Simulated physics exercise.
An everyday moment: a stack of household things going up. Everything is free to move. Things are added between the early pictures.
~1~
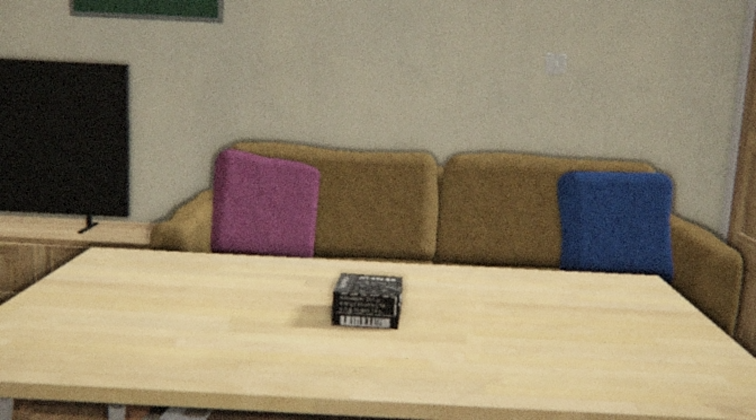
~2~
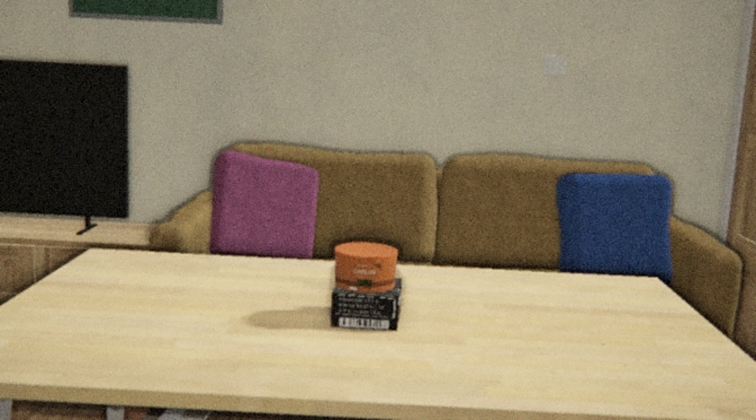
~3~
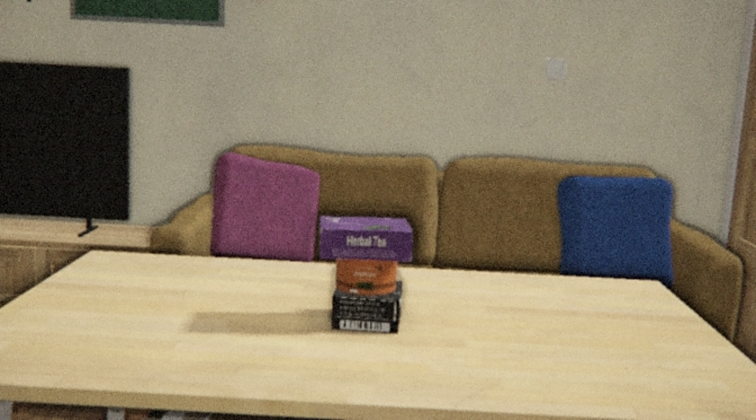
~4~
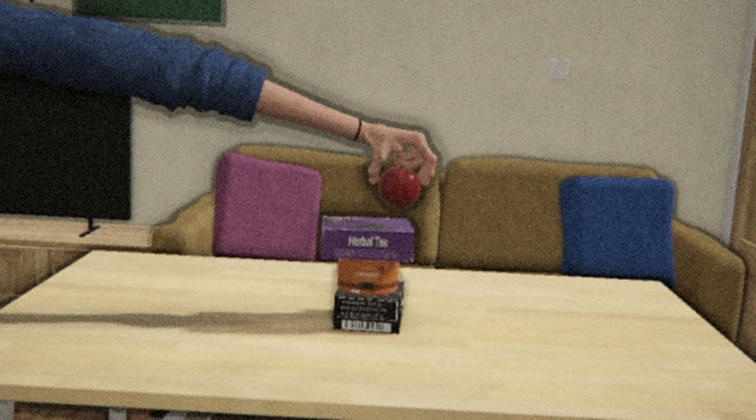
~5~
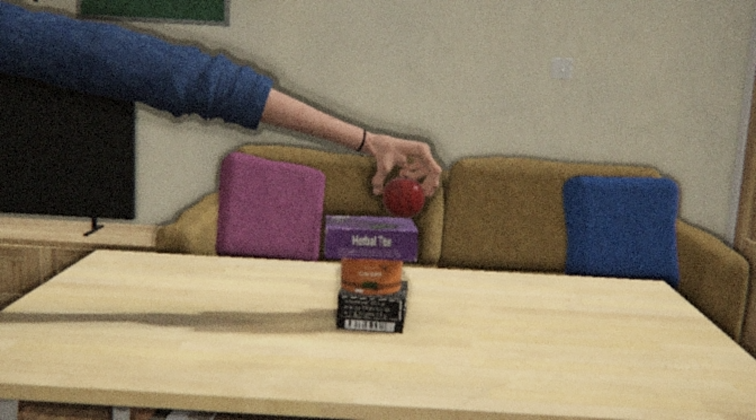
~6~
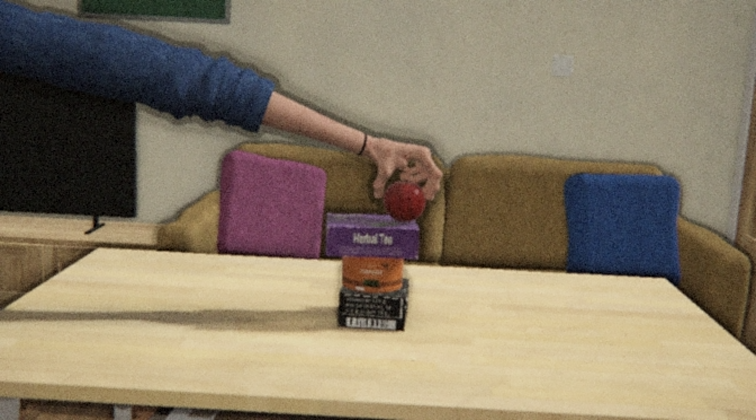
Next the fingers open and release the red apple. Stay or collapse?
Here the pile stays up.
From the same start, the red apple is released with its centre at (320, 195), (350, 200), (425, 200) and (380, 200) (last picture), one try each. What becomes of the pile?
First, it comes apart; second, it holds; third, it comes apart; fourth, it stays up.
Then, 0.20 s on from there, no change.
Then, 0.70 s on from there, red apple resting near (405, 202).
In the end, all 4 unmoved. At the end, from the last picture's camera, red apple near (405, 202). The pile holds.
